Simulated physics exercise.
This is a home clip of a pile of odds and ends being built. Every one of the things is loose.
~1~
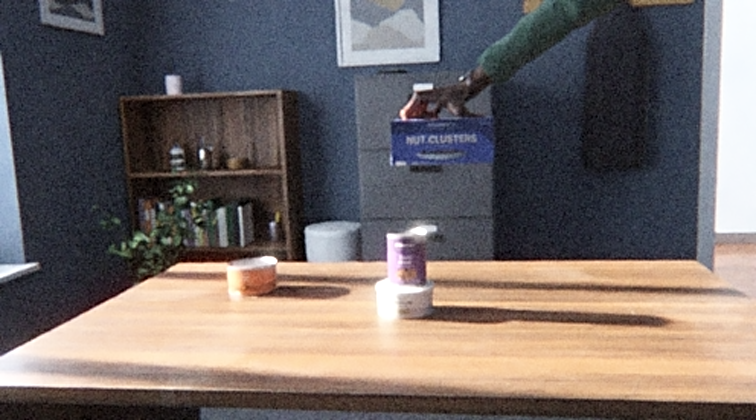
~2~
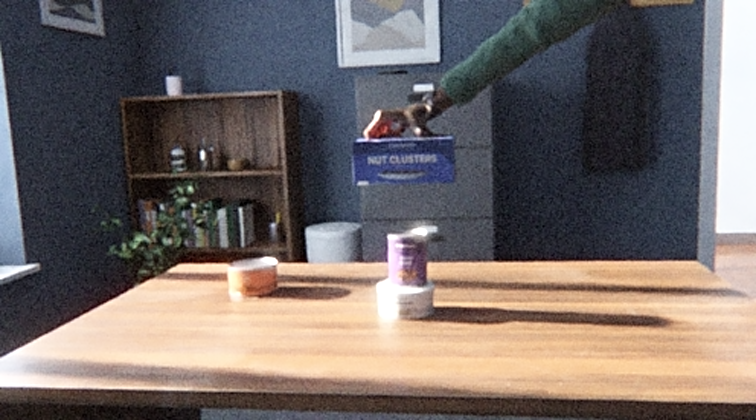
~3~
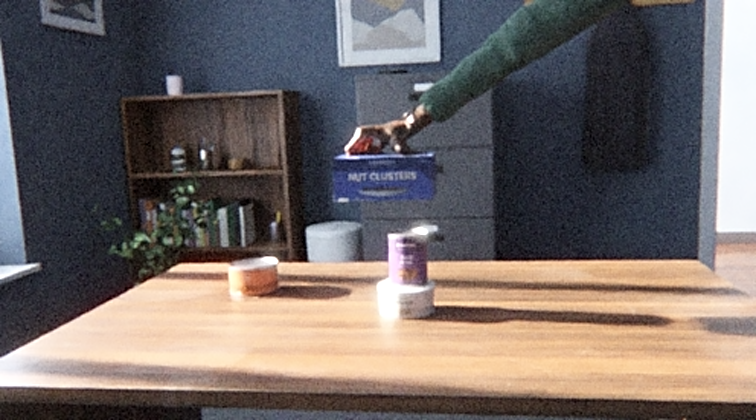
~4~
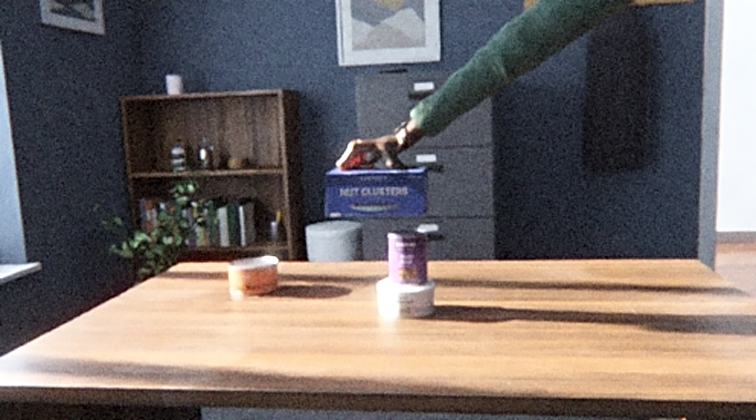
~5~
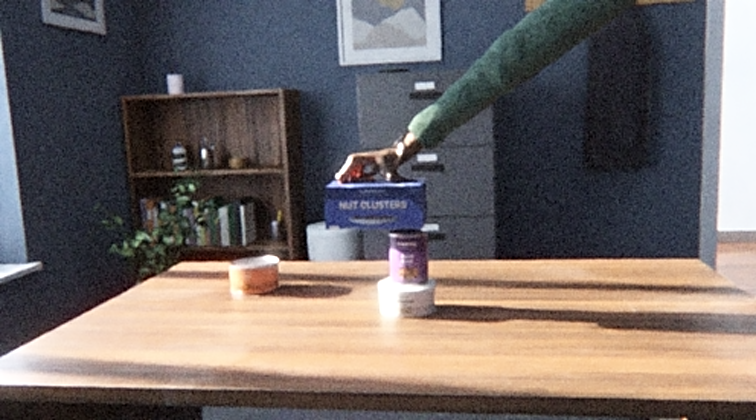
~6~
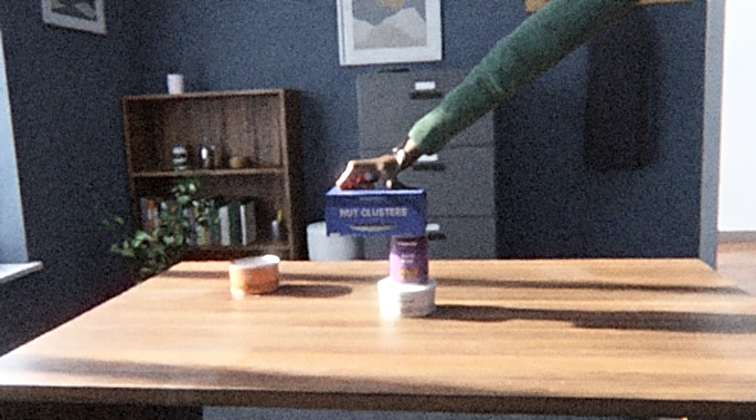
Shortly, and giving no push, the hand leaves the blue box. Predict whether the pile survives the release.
At least one thing drops.
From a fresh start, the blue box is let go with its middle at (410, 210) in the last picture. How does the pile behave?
Stands firm.
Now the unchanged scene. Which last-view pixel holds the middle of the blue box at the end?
In the final view it sits at roughly (251, 289).
Then, 0.40 s on from there, blue box now fallen.
Then, 0.50 s on from there, things are still on the move.
Then, 0.70 s on from there, as before.
Then, 1.60 s on from there, nothing new.
In the end, fallen, blue box; the other 3 unmoved. At the end, from the last picture's camera, blue box near (251, 289). The pile comes apart.
